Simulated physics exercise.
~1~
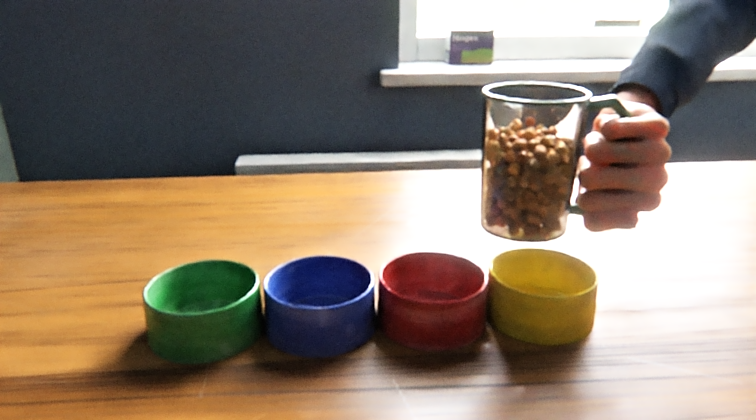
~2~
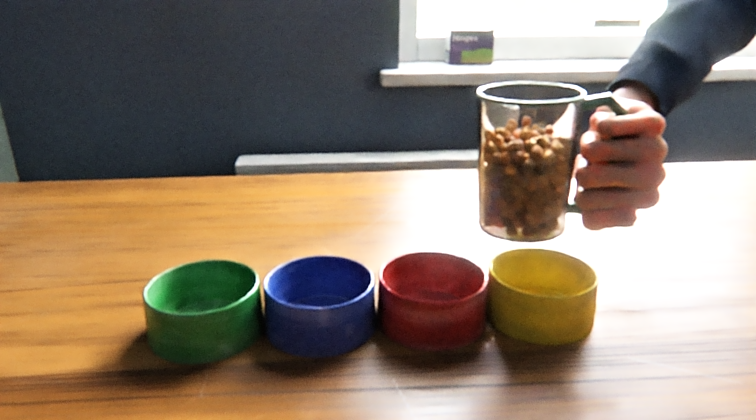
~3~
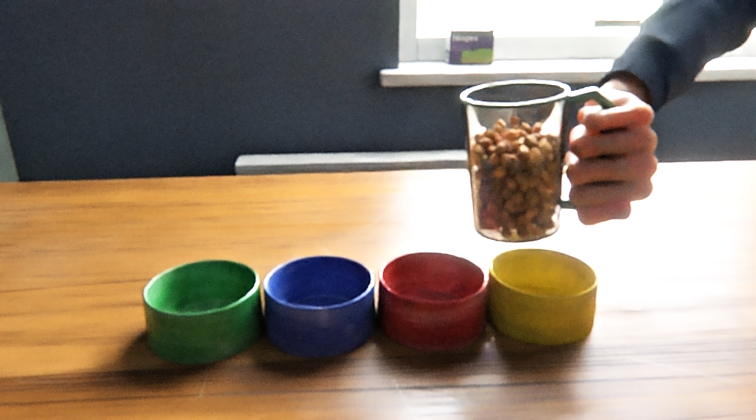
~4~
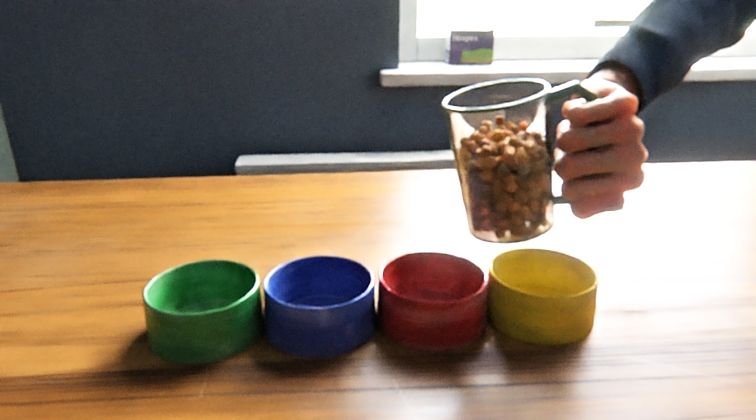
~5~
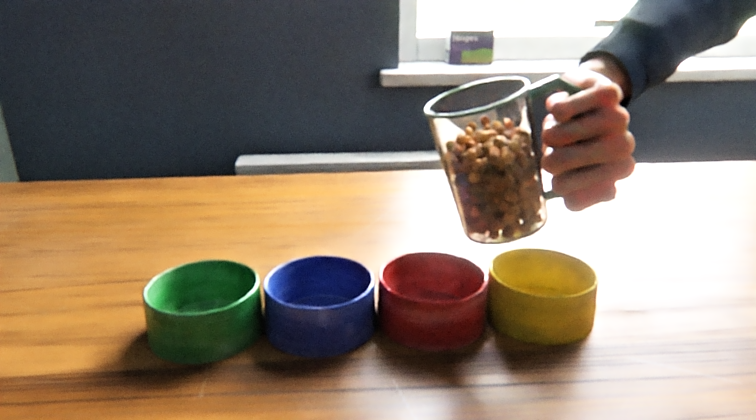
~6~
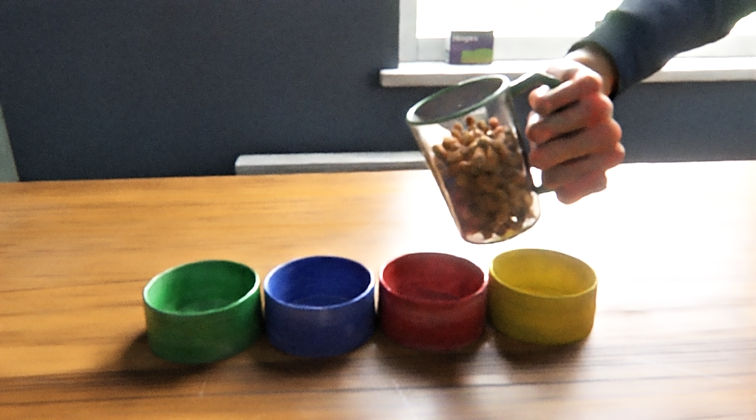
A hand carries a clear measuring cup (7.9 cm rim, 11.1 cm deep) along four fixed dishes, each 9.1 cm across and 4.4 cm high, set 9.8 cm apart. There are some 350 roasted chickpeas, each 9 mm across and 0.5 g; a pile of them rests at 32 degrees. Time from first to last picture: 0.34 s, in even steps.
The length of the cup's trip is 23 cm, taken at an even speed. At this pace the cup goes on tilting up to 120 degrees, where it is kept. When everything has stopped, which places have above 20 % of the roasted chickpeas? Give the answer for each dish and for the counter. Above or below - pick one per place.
Red dish: Below; blue dish: Below; green dish: Above; yellow dish: Below; counter: Above.
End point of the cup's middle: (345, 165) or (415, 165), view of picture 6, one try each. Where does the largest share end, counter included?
Most lands at blue on the first run and at blue on the second.
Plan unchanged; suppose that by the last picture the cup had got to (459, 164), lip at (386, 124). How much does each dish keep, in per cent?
Red: 0 / blue: 0 / green: 80 / yellow: 0.
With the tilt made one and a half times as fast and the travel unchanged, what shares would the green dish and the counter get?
Shares: Green at 70; counter at 10.
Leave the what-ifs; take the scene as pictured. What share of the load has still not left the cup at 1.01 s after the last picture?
Somewhere close to 95 percent.
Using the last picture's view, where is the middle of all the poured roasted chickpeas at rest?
Centre at rest, approx.: (186, 312) px.
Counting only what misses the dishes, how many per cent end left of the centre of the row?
That works out to close to 100 per cent.
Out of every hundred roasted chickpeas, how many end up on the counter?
Estimate: Near 25 per cent.
Then, 0.60 s after the last picture, tilt 71 degrees; cup holds 100 %.
Then, 1.01 s after the last picture, tilt 104 degrees; cup holds 95 %, green 5 %.
Then, 1.49 s after the last picture, tilt 120 degrees; cup holds 10 %, green 70 %.
In the end, red 0 %, blue 0 %, green 75 %, yellow 0 %, counter 25 %.
